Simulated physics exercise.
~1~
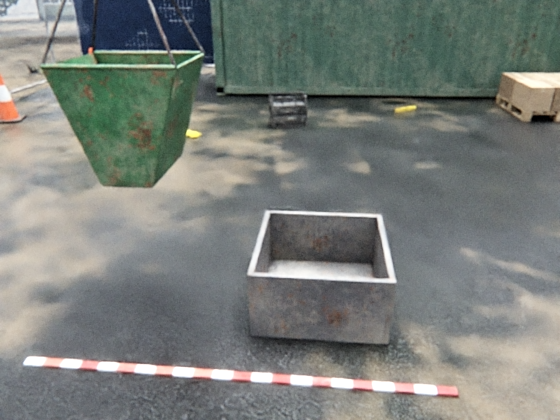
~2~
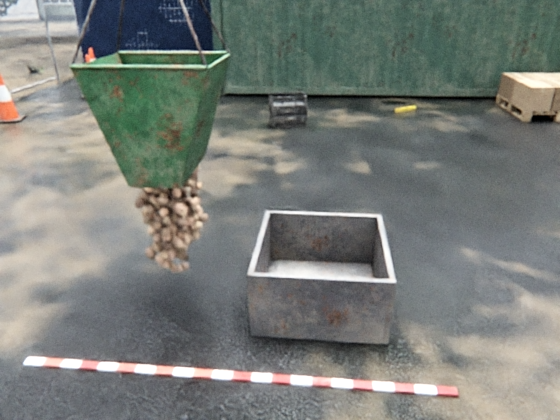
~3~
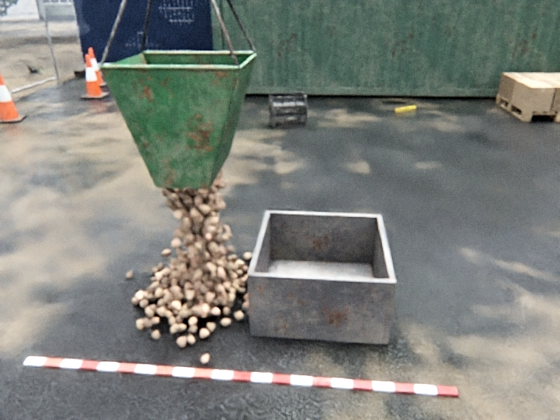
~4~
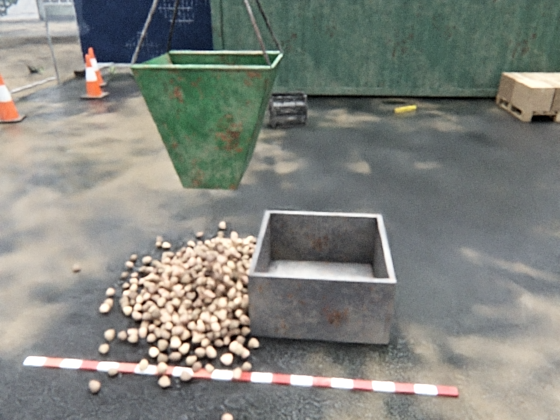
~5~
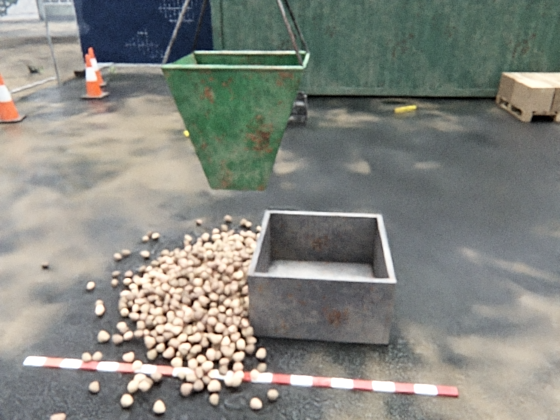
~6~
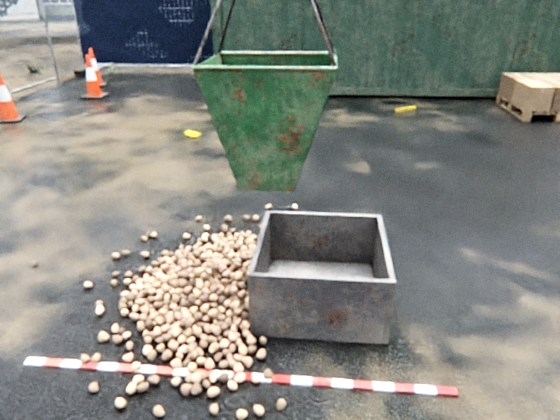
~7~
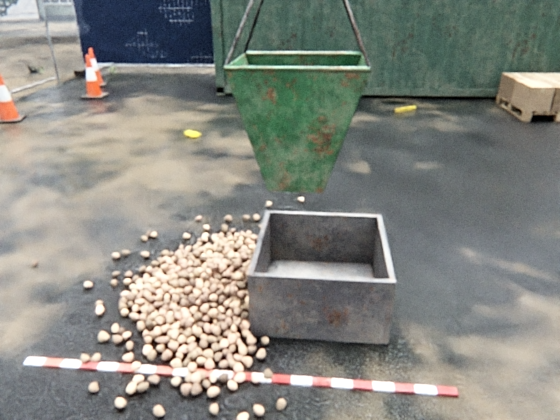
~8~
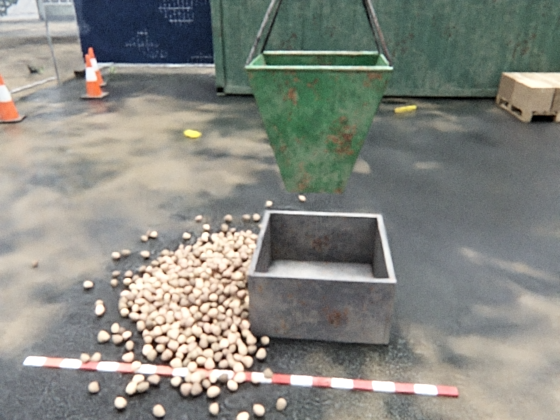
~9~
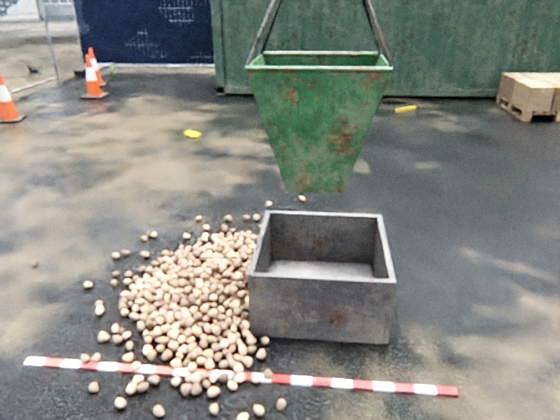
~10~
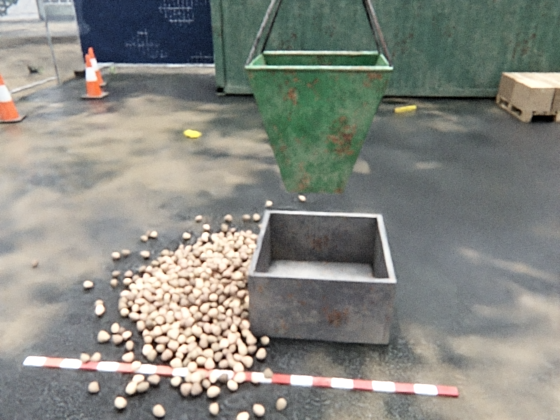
The footage shows a rusty green skip moving rightwards over wet tarmac and dropping round, tan stones from its bottom, which pile up left of a grey open bin. The emptied skip continues right and stops above the bin, which appears empty, with a few stones lying behind it.
